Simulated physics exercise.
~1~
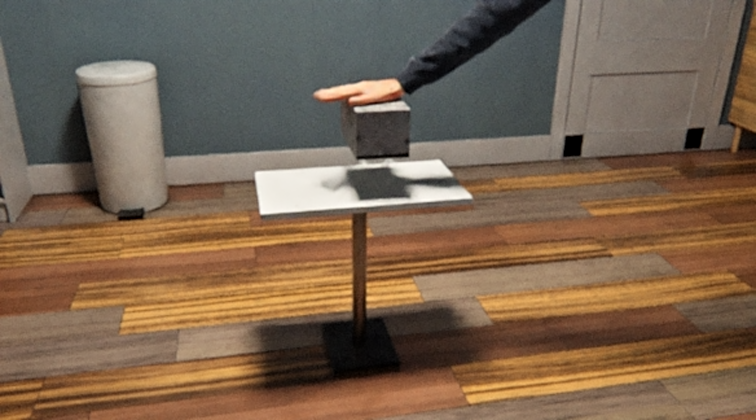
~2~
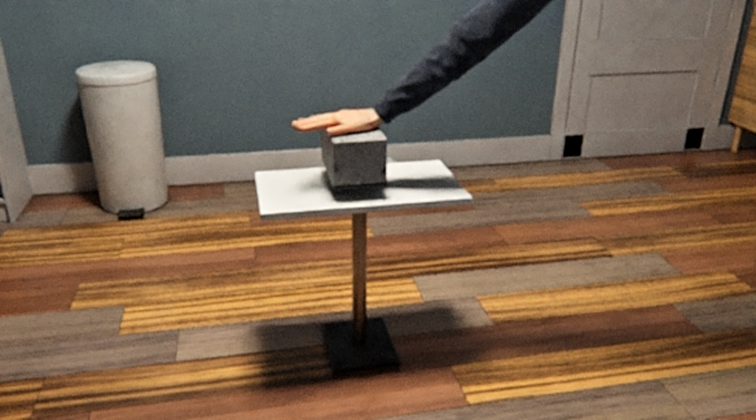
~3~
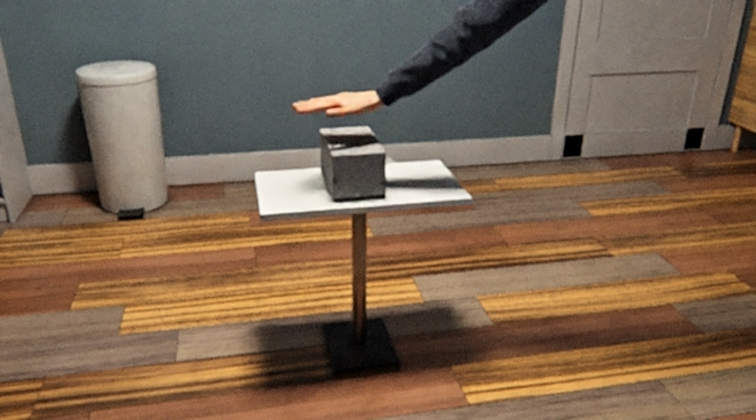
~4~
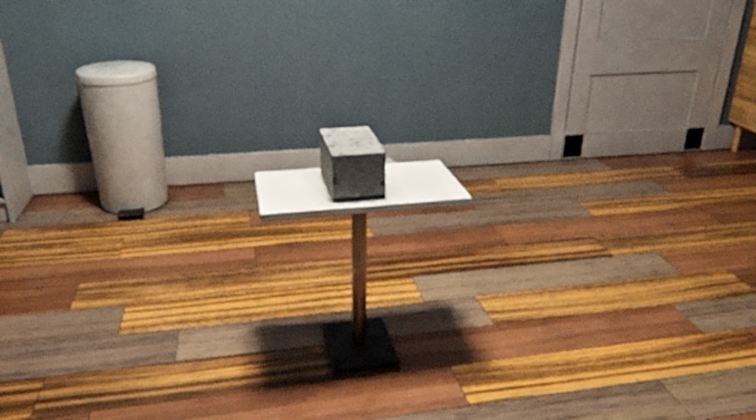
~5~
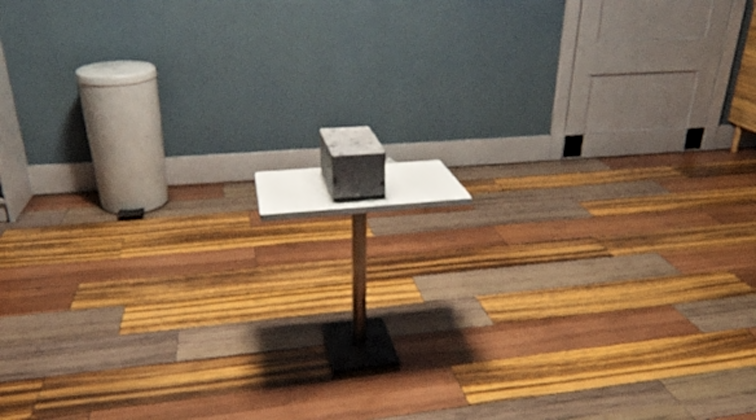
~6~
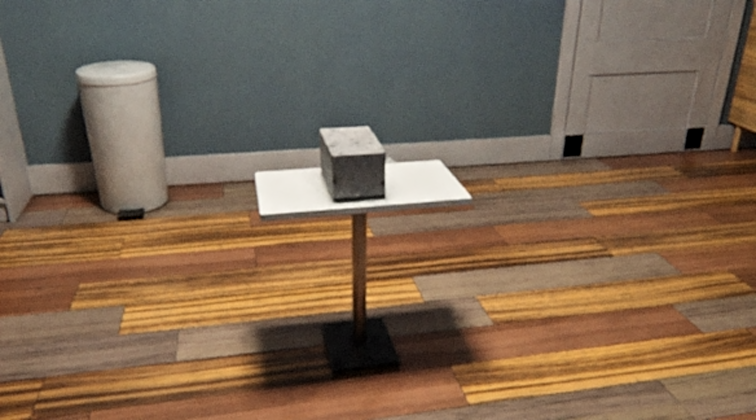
In a room with a striped wooden floor and a blue-gray wall, a hand lowered a gray slab leftward onto a small white side table, then let go and drew back out of view, and the table held steady with the slab resting on top.
